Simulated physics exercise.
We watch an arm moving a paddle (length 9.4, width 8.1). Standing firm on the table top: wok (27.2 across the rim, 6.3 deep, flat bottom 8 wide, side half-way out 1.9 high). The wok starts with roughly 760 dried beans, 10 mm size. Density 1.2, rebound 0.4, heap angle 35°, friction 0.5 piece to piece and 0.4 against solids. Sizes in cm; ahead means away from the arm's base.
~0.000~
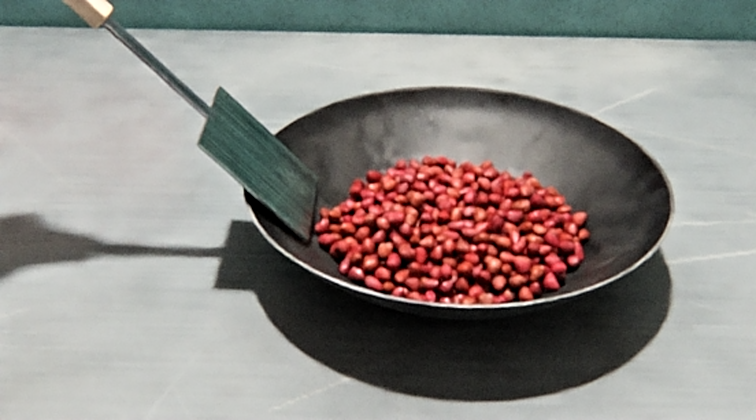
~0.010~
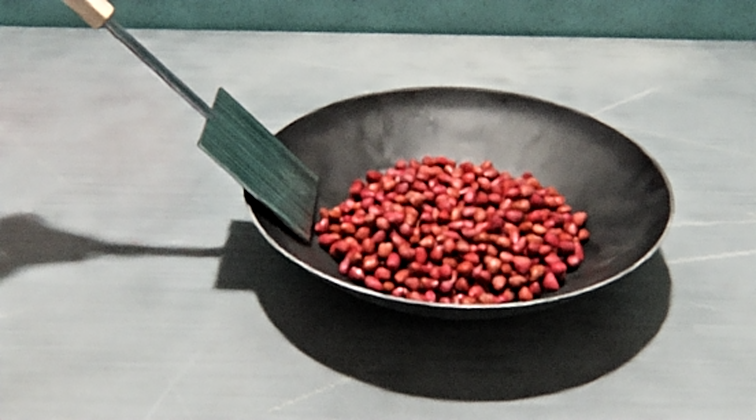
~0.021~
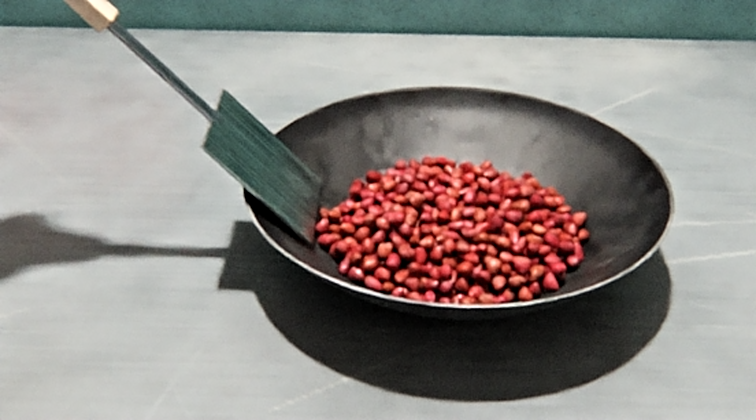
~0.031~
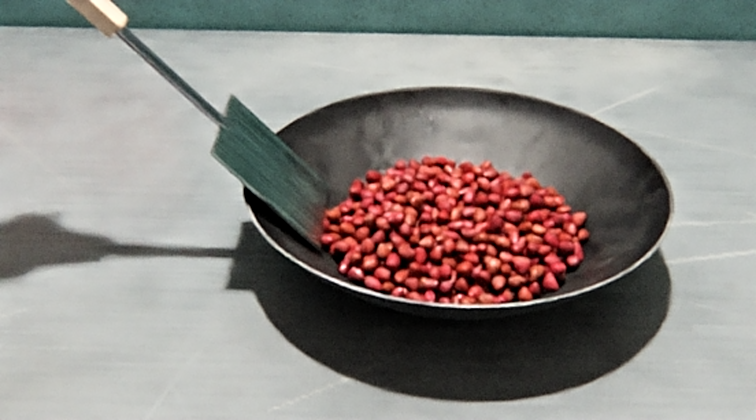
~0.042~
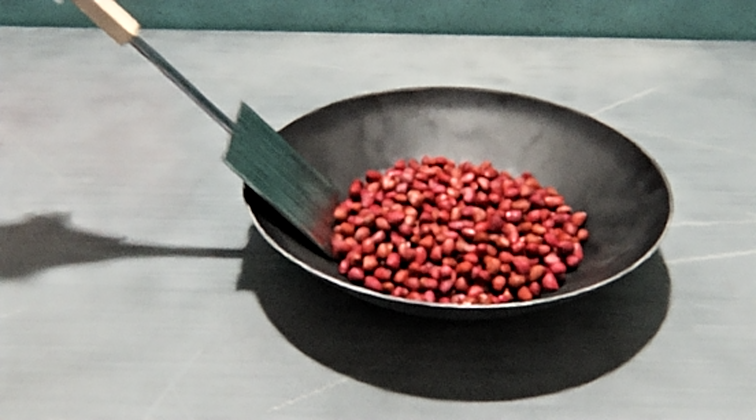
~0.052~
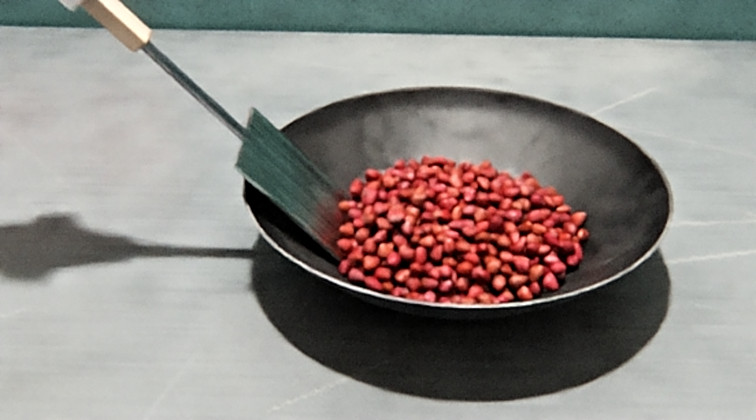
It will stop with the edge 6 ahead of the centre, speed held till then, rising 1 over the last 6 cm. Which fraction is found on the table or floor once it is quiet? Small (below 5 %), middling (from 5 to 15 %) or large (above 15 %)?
A middling share, from 5 to 15 %, ends on the table or floor.
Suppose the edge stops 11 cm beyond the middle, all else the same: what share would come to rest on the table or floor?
It would be near 50 per cent.
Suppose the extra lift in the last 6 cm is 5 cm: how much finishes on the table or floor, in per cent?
Some 10 per cent.
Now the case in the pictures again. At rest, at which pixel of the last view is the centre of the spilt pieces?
Near (718, 264).
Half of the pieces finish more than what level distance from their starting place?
Some 7 cm.
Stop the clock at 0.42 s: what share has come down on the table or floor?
Roughly 8 per cent.
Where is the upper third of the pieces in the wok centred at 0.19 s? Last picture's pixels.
Around (566, 204).
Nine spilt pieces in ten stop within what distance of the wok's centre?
About 25 cm.
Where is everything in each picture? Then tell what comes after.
Paddle top edge at (209, 114), sloping 47°; upper third of the load around (452, 218), from x 325 to 585, top at y 160; 762 in the wok, in the first frame.
Paddle top edge at (209, 114), sloping 47°; upper third of the load around (451, 218), from x 325 to 585, top at y 160, in the second frame.
Paddle top edge at (213, 117), sloping 47°; upper third of the load around (451, 218), from x 325 to 585, top at y 160, in the third frame.
Paddle top edge at (222, 122), sloping 47°; upper third of the load around (451, 218), from x 325 to 585, top at y 160, in the fourth frame.
Paddle top edge at (233, 129), sloping 47°; upper third of the load around (451, 217), from x 325 to 585, top at y 160, in the fifth frame.
Paddle top edge at (244, 135), sloping 47°; upper third of the load around (450, 217), from x 330 to 585, top at y 160; 762 in the wok, in the sixth frame.
By 0.12 s, sloping 47°, highest piece 6 above the table; 762 in the wok.
By 0.19 s, sloping 47°, highest piece 7 above the table; 762 in the wok.
By 0.42 s, sloping 47°, highest piece 8 above the table; 700 in the wok, 57 on the table or floor, 5 on the blade or in flight.
By 1.47 s, sloping 47°, highest piece 8 above the table; 699 in the wok, 63 on the table or floor.
Final count, 699 in the wok, 63 on the table or floor. That is 8 % on the table or floor.
